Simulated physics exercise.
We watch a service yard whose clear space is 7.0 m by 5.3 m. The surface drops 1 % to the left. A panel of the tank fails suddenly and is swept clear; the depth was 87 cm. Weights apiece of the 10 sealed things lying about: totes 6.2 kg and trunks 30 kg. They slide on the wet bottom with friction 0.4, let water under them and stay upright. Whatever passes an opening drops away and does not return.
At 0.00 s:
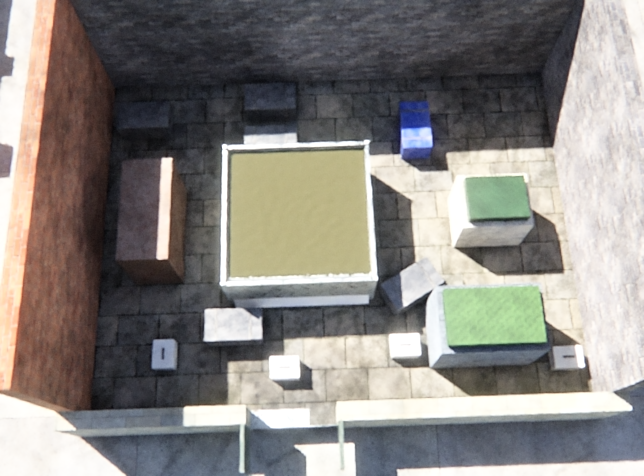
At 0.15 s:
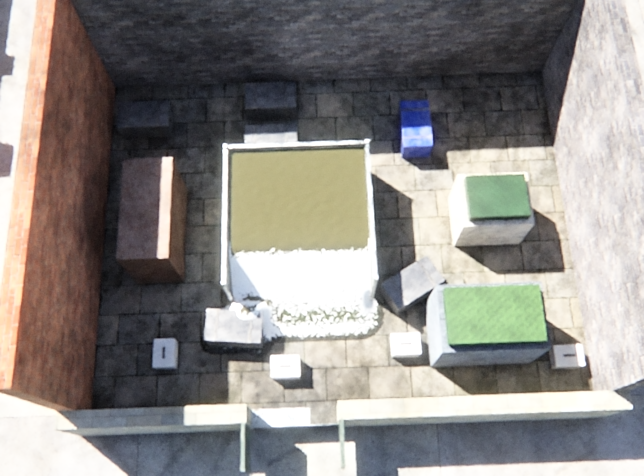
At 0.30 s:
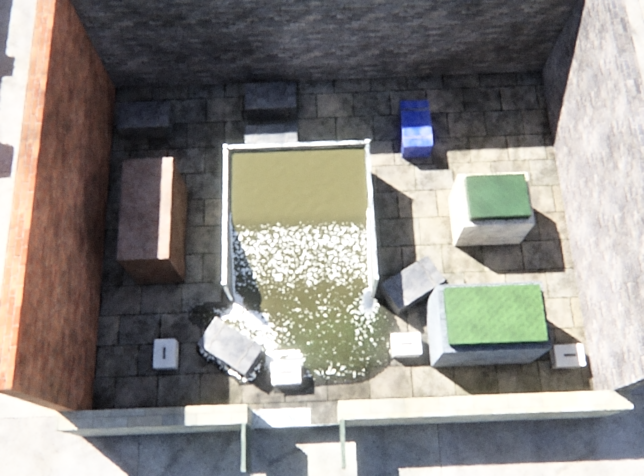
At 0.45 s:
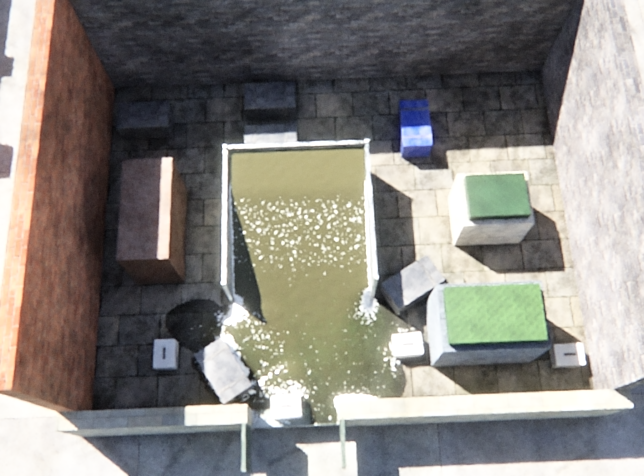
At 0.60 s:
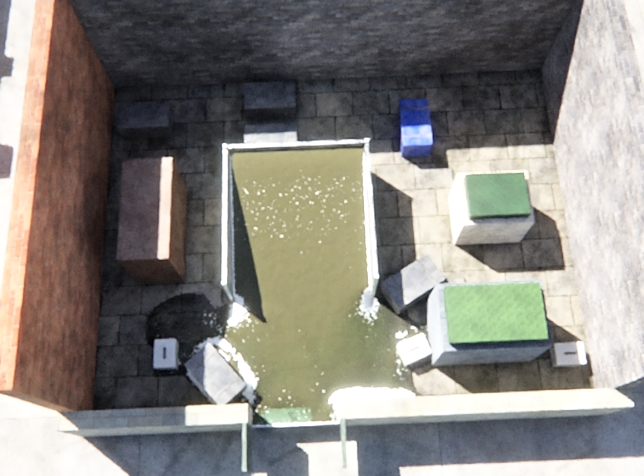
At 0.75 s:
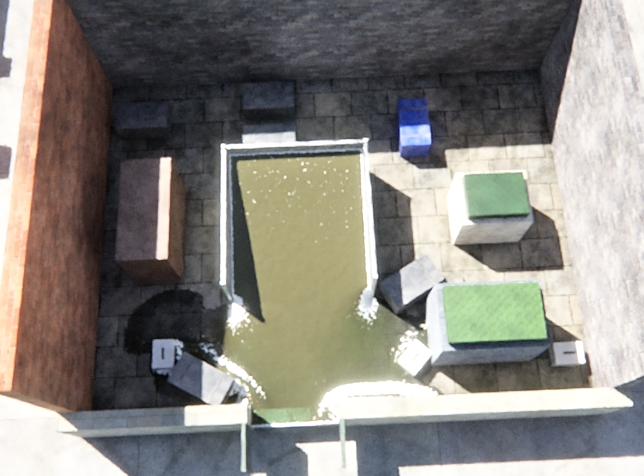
Murky olive water fills a white-rimmed tank in a walled, paved yard, seen from high above by a still camera. Brown and grey boxes stand left and behind, a blue one behind to the right, green-topped ones at right, and small pale ones in front. The tank's near side gives way, and foaming water surges to the front wall, swinging a grey block forward, then pushing nearby pale boxes.
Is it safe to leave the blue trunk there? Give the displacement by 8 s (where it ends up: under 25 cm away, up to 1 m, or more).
The blue trunk stays put.
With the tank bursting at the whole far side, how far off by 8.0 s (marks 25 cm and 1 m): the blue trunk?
Then the blue trunk ends far away.
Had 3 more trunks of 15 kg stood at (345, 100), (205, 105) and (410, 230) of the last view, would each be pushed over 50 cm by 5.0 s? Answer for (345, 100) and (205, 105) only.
In turn: Under, less.
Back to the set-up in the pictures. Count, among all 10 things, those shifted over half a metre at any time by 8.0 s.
I count 7.
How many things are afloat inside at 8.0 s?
I count 1.
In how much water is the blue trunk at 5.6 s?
Roughly 2 cm.
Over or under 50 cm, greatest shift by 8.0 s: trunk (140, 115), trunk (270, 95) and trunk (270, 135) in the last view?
In that order: More, under, short of it.
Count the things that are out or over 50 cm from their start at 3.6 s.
By then 6.
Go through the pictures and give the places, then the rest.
In the first picture, the blue trunk at (416, 124) rests on the ground; water covers 3.9 m2; 0 of 10 have shifted.
In the second picture, the blue trunk at (416, 123), on the bottom; water covers 5.1 m2; 0 of 10 have shifted.
In the third picture, the blue trunk at (417, 123) rests on the ground; water covers 6.6 m2; 2 of 10 have shifted.
In the fourth picture, the blue trunk at (416, 123), on the bottom; water covers 8.3 m2; 2 of 10 have shifted.
In the fifth picture, the blue trunk at (416, 122) rests on the ground; water covers 9.3 m2; 3 of 10 have shifted.
In the sixth picture, the blue trunk at (415, 122), on the bottom; water covers 10.1 m2; 3 of 10 have shifted.
After 1.6 s the blue trunk is near (415, 122), 0.0 m from its start, aground; 1 of 10 are out; 2 afloat.
After 3.6 s the blue trunk is near (415, 122), 0.0 m from its start, aground; 1 of 10 are out; 3 afloat.
After 5.6 s the blue trunk is near (415, 122), 0.0 m from its start, aground; 1 of 10 are out; 3 afloat.
After 8.0 s the blue trunk is near (415, 122), 0.0 m from its start, aground; 1 of 10 are out; 1 afloat.
